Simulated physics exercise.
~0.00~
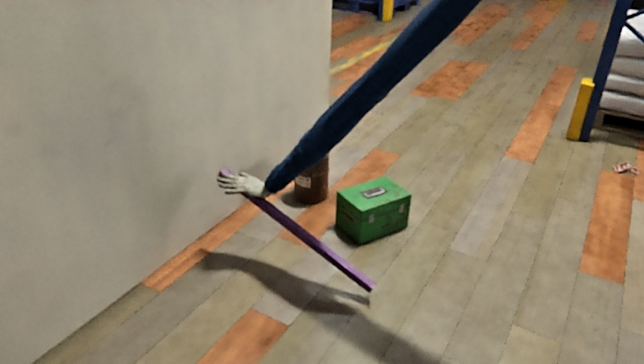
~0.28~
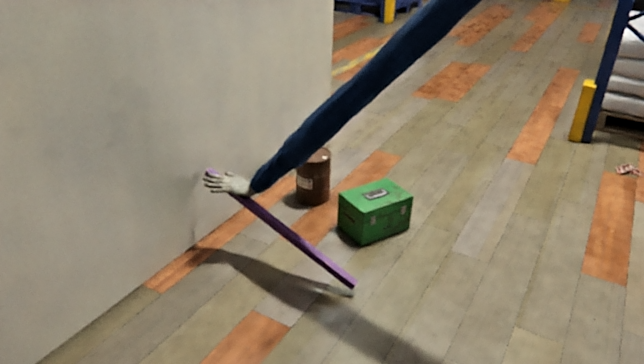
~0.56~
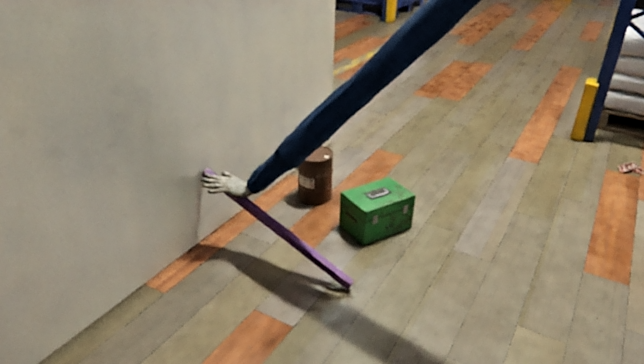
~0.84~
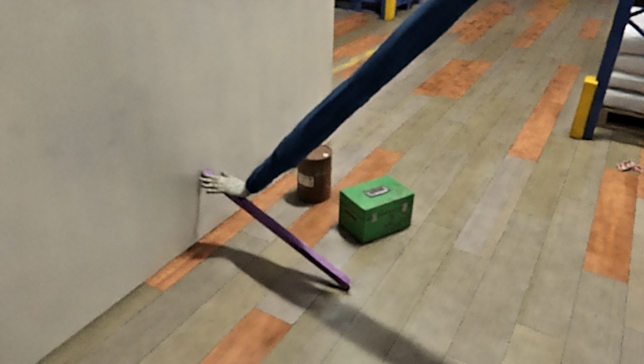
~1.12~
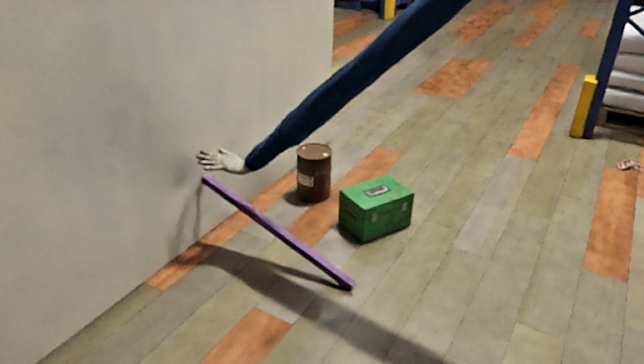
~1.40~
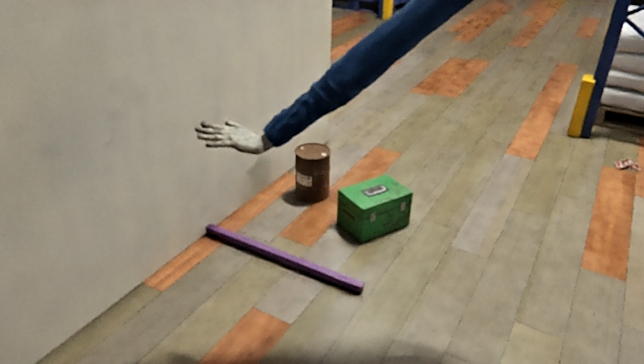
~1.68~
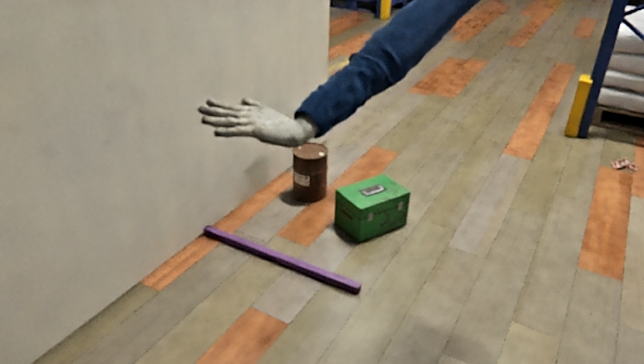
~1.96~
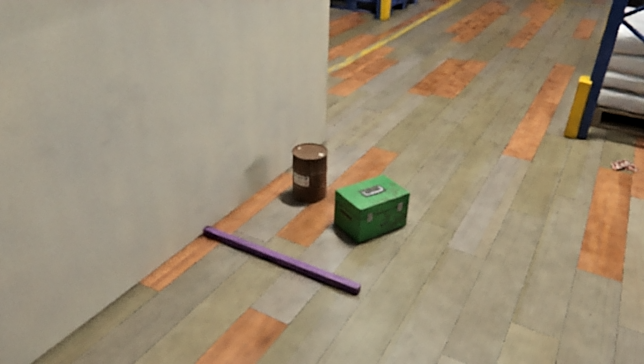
A purple pole, held at its upper end by a pale-gloved hand on a dark blue sleeved arm, slants above a plank floor beside a grey wall, seen from above in a warehouse-like room. A green toolbox sits to its right, with a brown canister behind, near the wall. The hand moves the pole left until its top leans on the wall and its foot rests on the floor. The hand lets go and draws back, and the pole slides down. It ends lying flat on the floor, one end by the wall, as the arm leaves and the toolbox and canister stay put.
